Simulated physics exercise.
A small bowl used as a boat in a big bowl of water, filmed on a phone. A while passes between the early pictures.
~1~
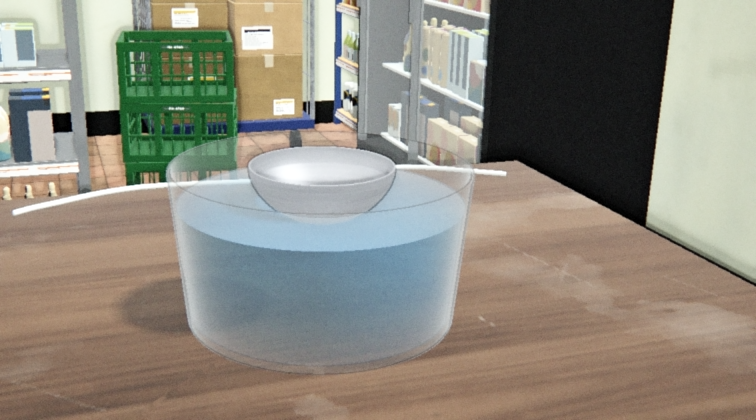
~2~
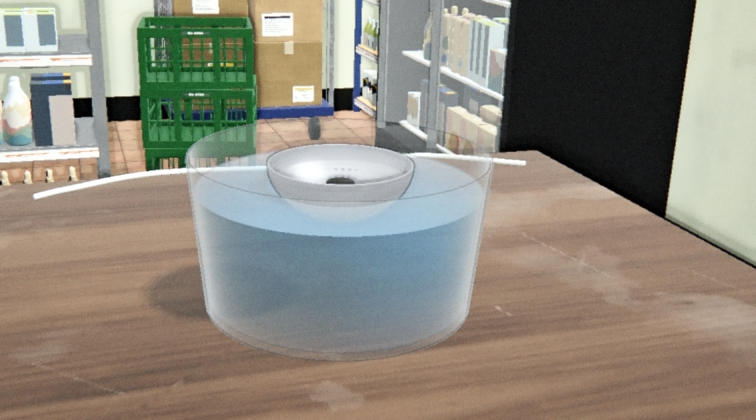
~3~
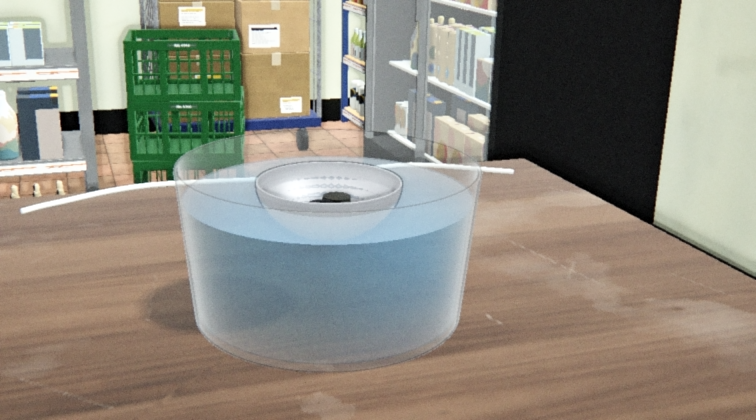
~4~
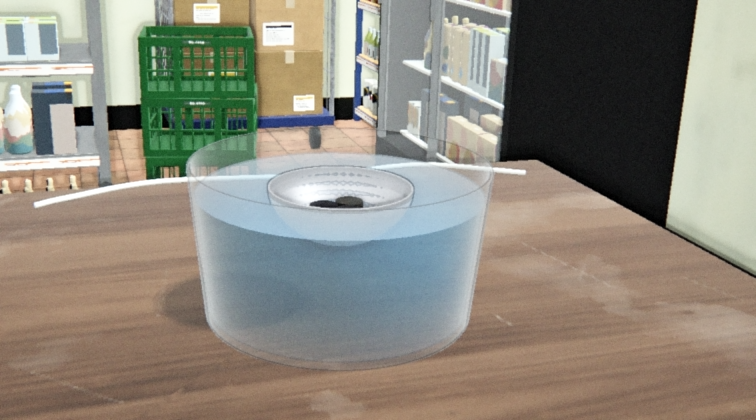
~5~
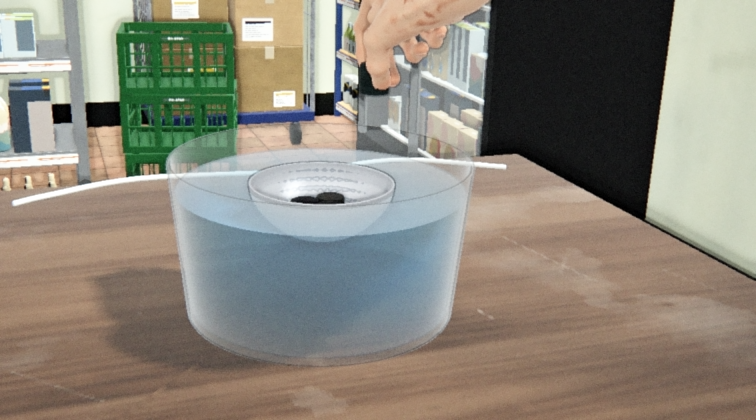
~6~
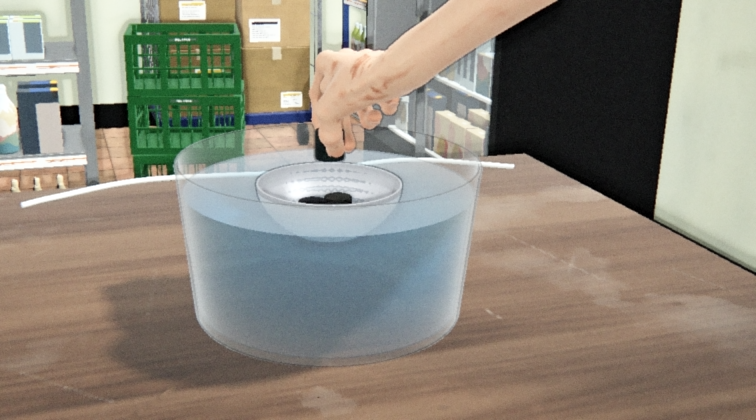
Small bowl floating lower in a clear tub of water as dark objects collect inside, then a hand lowering another above it.
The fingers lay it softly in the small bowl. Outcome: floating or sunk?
Sunk.
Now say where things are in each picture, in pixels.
Small bowl (322, 167) empty; about two thirds of its side above the surface, in the first picture.
Small bowl (341, 165) with one aboard; about half of its side above the surface, in the second picture.
Small bowl (329, 183) with two aboard; about a fifth of its side above the surface, in the third picture.
Small bowl (341, 188) with three aboard; hardly any of its side above the surface, in the fourth picture.
Small bowl (322, 184) with three aboard; hardly any of its side above the surface; the next iron weight in the hand at (375, 78), in the fifth picture.
Small bowl (330, 184) with three aboard; hardly any of its side above the surface; the next iron weight in the hand at (330, 144), in the sixth picture.
Shortly, the iron weight is in and the small bowl dips.
Then, water pours in over its edge.
At the finish, the small bowl lies on the bottom with its load.
